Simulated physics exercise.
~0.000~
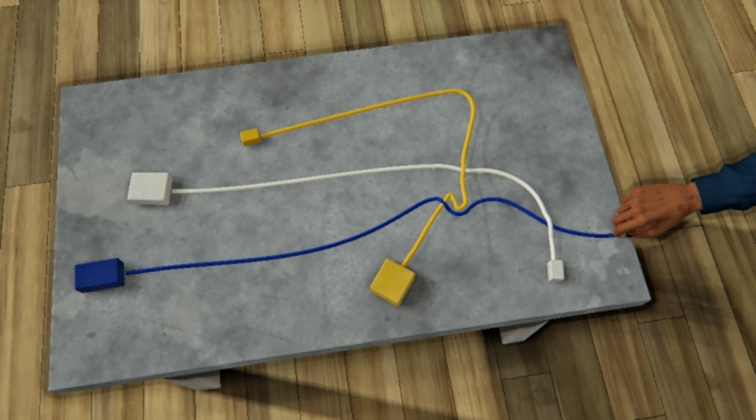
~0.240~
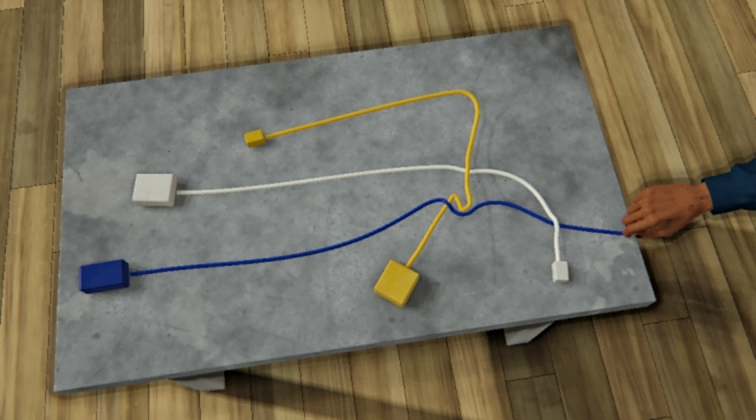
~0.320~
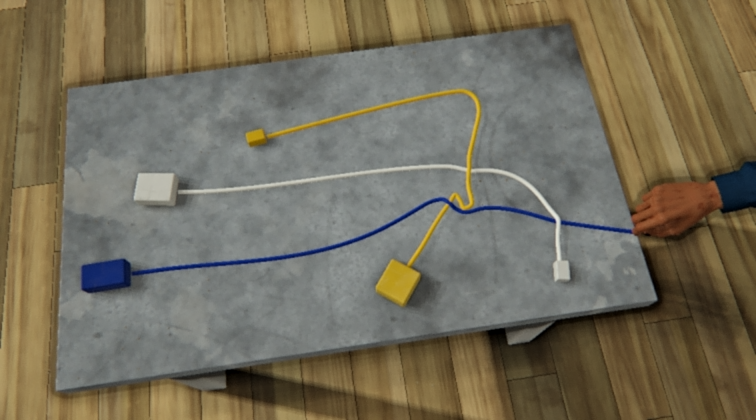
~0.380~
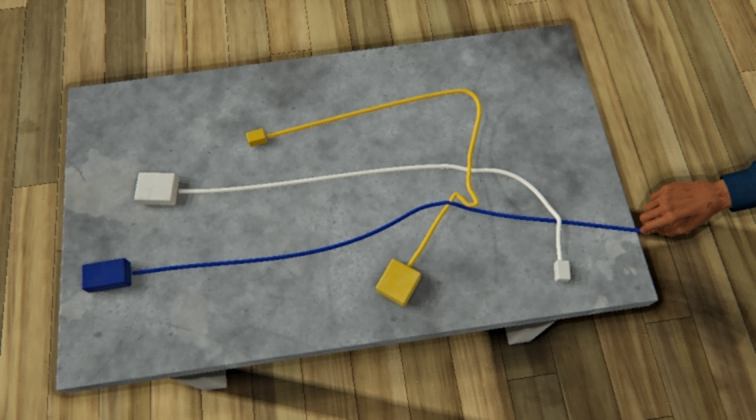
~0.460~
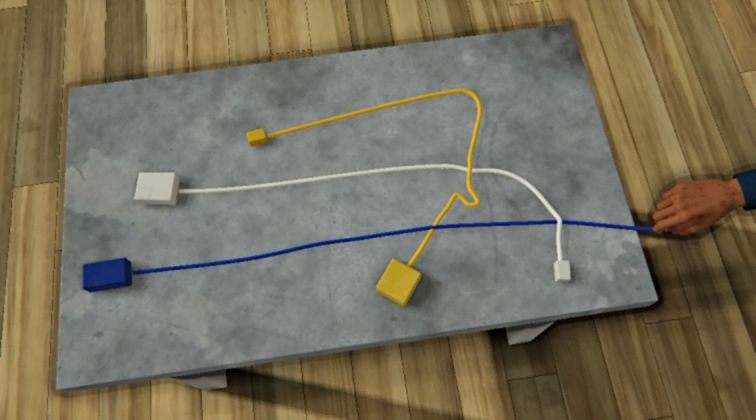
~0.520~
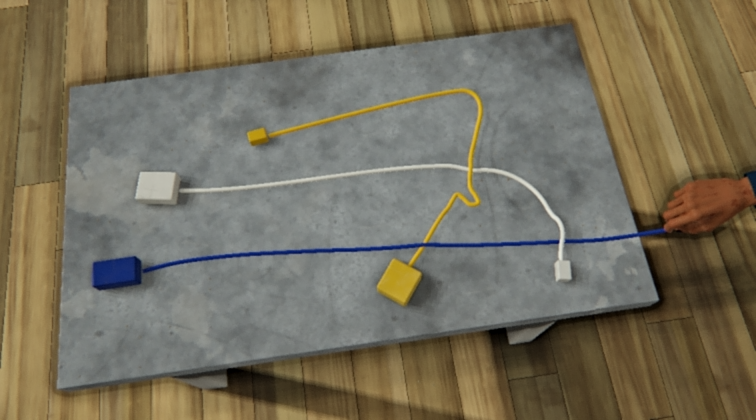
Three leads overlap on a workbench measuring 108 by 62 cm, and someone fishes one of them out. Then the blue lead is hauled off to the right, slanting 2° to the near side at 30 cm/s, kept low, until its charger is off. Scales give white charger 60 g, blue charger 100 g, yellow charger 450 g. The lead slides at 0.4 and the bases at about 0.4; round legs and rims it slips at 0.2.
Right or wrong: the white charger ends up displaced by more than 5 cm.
Right.
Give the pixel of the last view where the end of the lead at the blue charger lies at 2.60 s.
Somewhere around (487, 234) in the final picture.
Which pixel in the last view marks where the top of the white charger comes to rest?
The top finishes roughly at pixel (310, 189) of the last view.
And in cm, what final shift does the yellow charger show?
About: Yellow charger 0 cm.
By 1.6 s, the blue lead's tail end at (311, 259); blue charger 33 cm off its start.
By 2.6 s, the blue lead's tail end at (487, 234); blue charger 66 cm off its start.
By 3.7 s, the blue lead's tail end at (640, 218); white charger 12 cm off its start at (216, 187), blue charger 98 cm off its start at (631, 216), white plug 15 cm off its start at (636, 234).
By 4.7 s, the blue lead has left the top; white charger 30 cm off its start, blue charger over the edge, white plug over the edge.
By 5.2 s, the blue lead has left the top; white charger 30 cm off its start at (310, 189), blue charger over the edge, white plug over the edge.
